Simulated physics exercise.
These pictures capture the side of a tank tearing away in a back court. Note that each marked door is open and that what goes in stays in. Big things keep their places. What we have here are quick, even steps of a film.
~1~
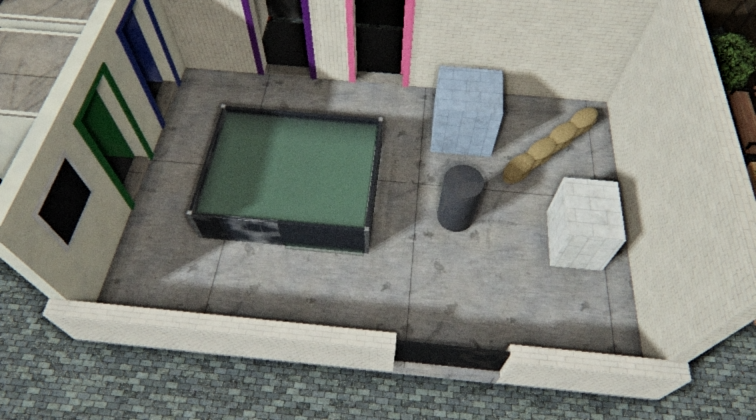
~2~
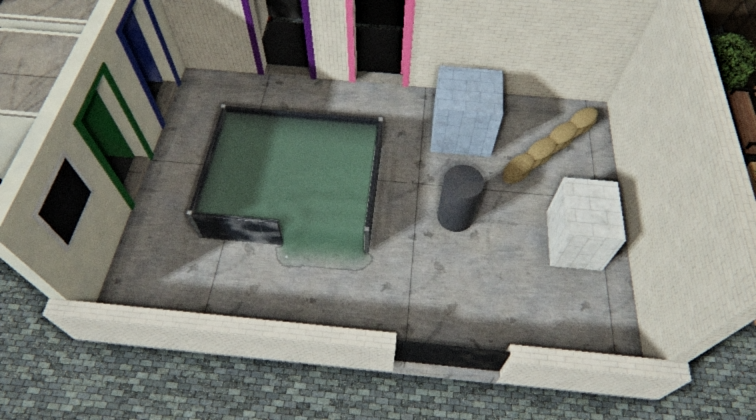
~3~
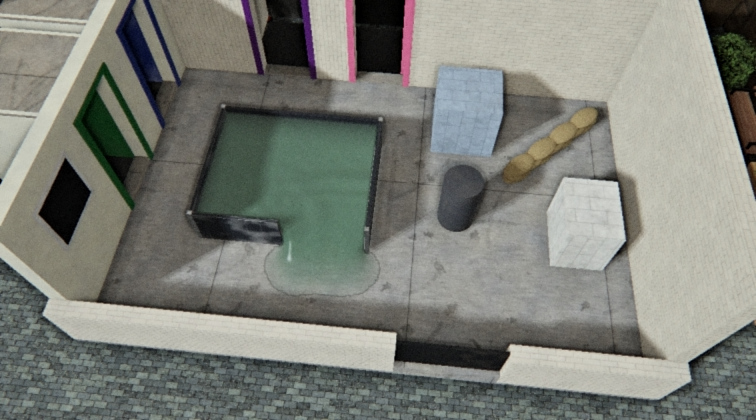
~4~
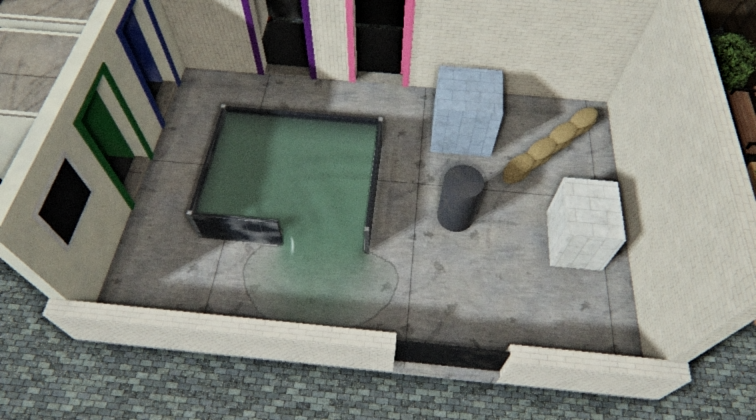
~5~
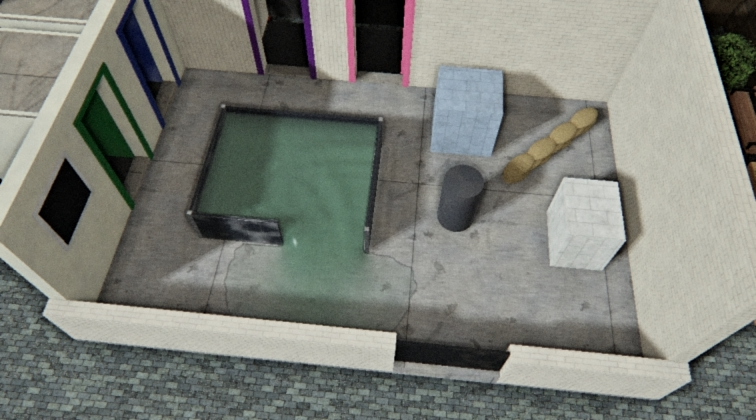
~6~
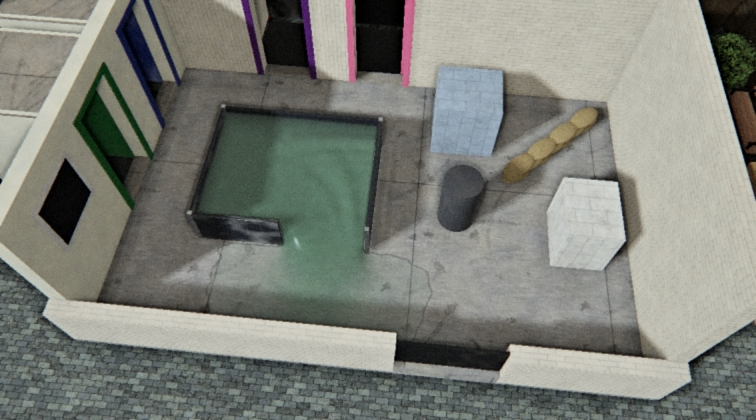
Green water poured out through a gap that opened in the front of a dark-walled tank, then spread in a widening, thinning pool across the grey courtyard floor toward the low front wall.
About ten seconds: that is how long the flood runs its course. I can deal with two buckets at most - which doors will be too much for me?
As I see it, pink door: Two buckets or fewer; purple door: Over two buckets; green door: Two buckets or fewer; blue door: Two buckets or fewer.
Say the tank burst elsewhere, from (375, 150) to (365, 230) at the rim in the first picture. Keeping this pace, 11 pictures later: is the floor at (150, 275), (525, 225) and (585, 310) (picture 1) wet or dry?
Following the listed order, the three come out not reached, reached by the spill and reached by the spill.
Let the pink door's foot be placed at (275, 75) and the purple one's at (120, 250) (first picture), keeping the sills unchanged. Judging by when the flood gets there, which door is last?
It's the pink one.
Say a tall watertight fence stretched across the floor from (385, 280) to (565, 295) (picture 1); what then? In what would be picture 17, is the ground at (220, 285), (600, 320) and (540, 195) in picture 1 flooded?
Taking the points in order, they are inundated, inundated and high and dry.
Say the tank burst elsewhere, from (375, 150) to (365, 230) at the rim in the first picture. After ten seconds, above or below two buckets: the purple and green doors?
Purple: Below the mark; green: Below the mark.
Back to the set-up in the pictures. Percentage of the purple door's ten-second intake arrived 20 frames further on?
About 0 per cent.
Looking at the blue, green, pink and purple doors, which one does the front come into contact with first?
I'd say it's the one in green.
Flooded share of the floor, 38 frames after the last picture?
Roughly 80 %.
A moment on, water covers 15 % of the floor; the pink door not reached, the purple door not reached, the green door not reached, the blue door not reached.
Next, water covers 35 % of the floor; the pink door not reached, the purple door not reached, the green door not reached, the blue door not reached.
Then, water covers 55 % of the floor; the pink door not reached, the purple door not reached, the green door wet at the sill, nothing in, the blue door wet at the sill, nothing in.
Later, water covers 80 % of the floor; the pink door wet at the sill, nothing in, the purple door under two buckets in, the green door under two buckets in, the blue door wet at the sill, nothing in.
In the end, water covers 95 % of the floor; the pink door under two buckets in, the purple door over two buckets in, the green door under two buckets in, the blue door under two buckets in.
